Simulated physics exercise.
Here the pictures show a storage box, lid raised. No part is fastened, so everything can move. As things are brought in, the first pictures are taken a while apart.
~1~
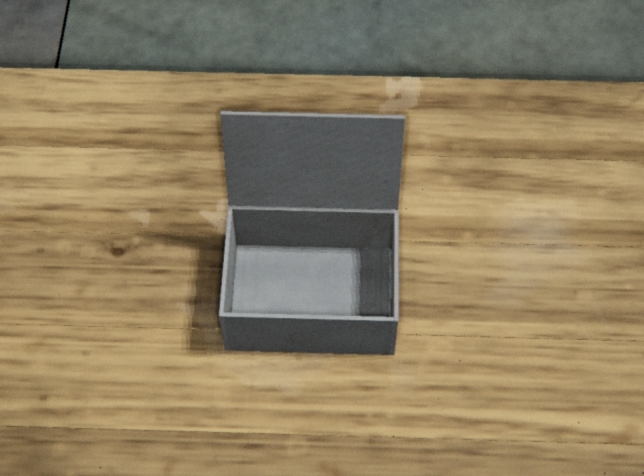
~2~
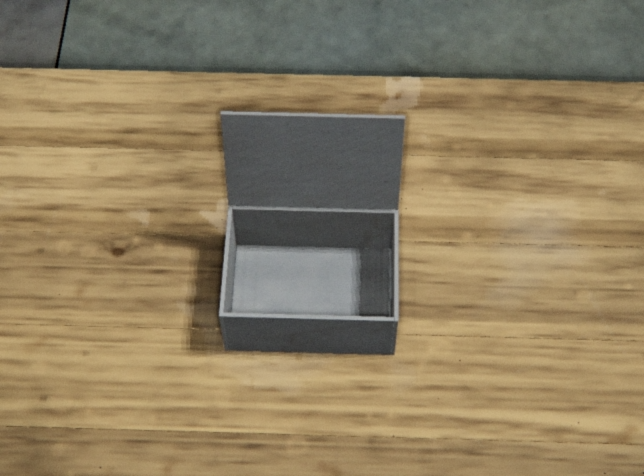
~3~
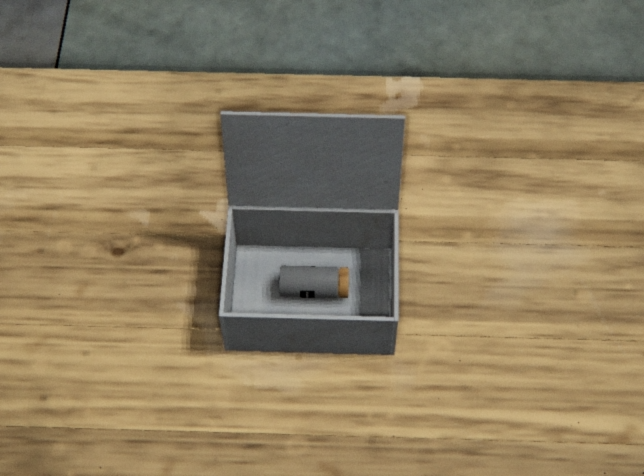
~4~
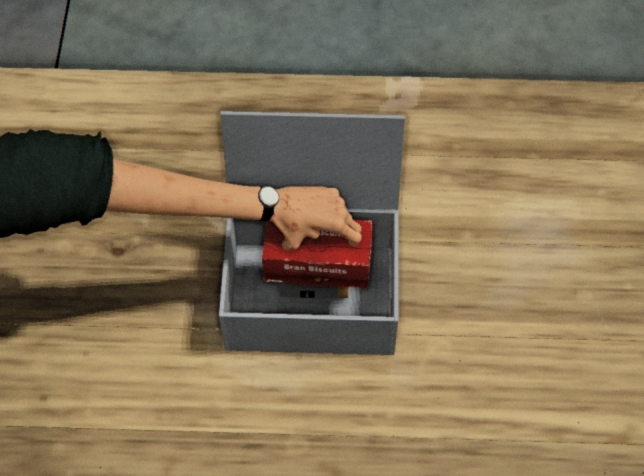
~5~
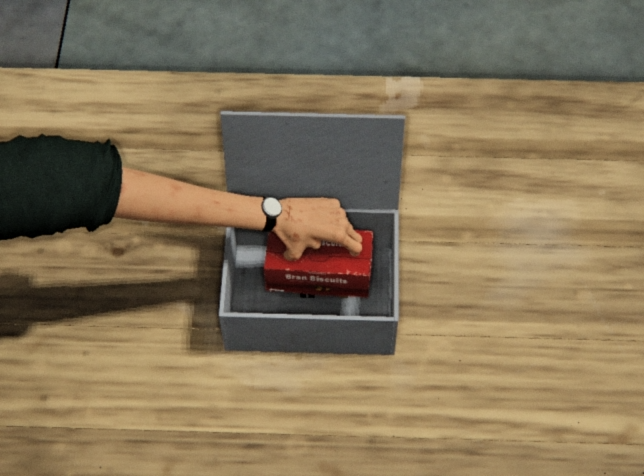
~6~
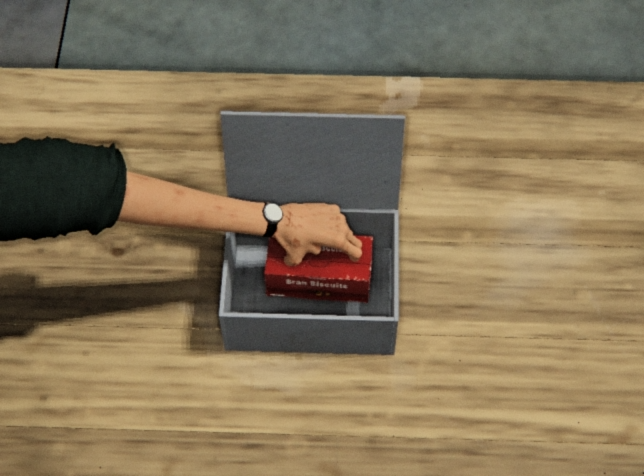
In this clip, an open grey box sits empty on a wooden surface, then a small grey cylinder with an orange end appears inside. A hand reaches in from the left, lowering a red carton slightly into the box.
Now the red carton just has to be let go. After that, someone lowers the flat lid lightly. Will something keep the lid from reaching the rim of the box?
The lid seals the box.
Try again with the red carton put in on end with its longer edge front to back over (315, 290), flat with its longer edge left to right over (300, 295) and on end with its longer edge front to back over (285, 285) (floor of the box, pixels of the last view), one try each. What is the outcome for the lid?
Lid, try 1: Propped open; try 2: Fully down; try 3: Propped open.
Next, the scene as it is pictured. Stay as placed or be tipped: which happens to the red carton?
Looking at the last picture, the red carton sits at an angle.
Then, 0.50 s later than the last frame, red carton on its side near (318, 314).
Then, 1.40 s later than the last frame, lid 72° above the rim; red carton on its side near (318, 314).
Then, 1.90 s later than the last frame, lid 40° above the rim; red carton on its side near (318, 314).
Then, 2.30 s later than the last frame, lid 11° above the rim; red carton on its side near (318, 314).
When it is over, lid shut; lying over in the box, red carton; grey shaker as before. End places, in pixels of the last picture, red carton near (318, 314).
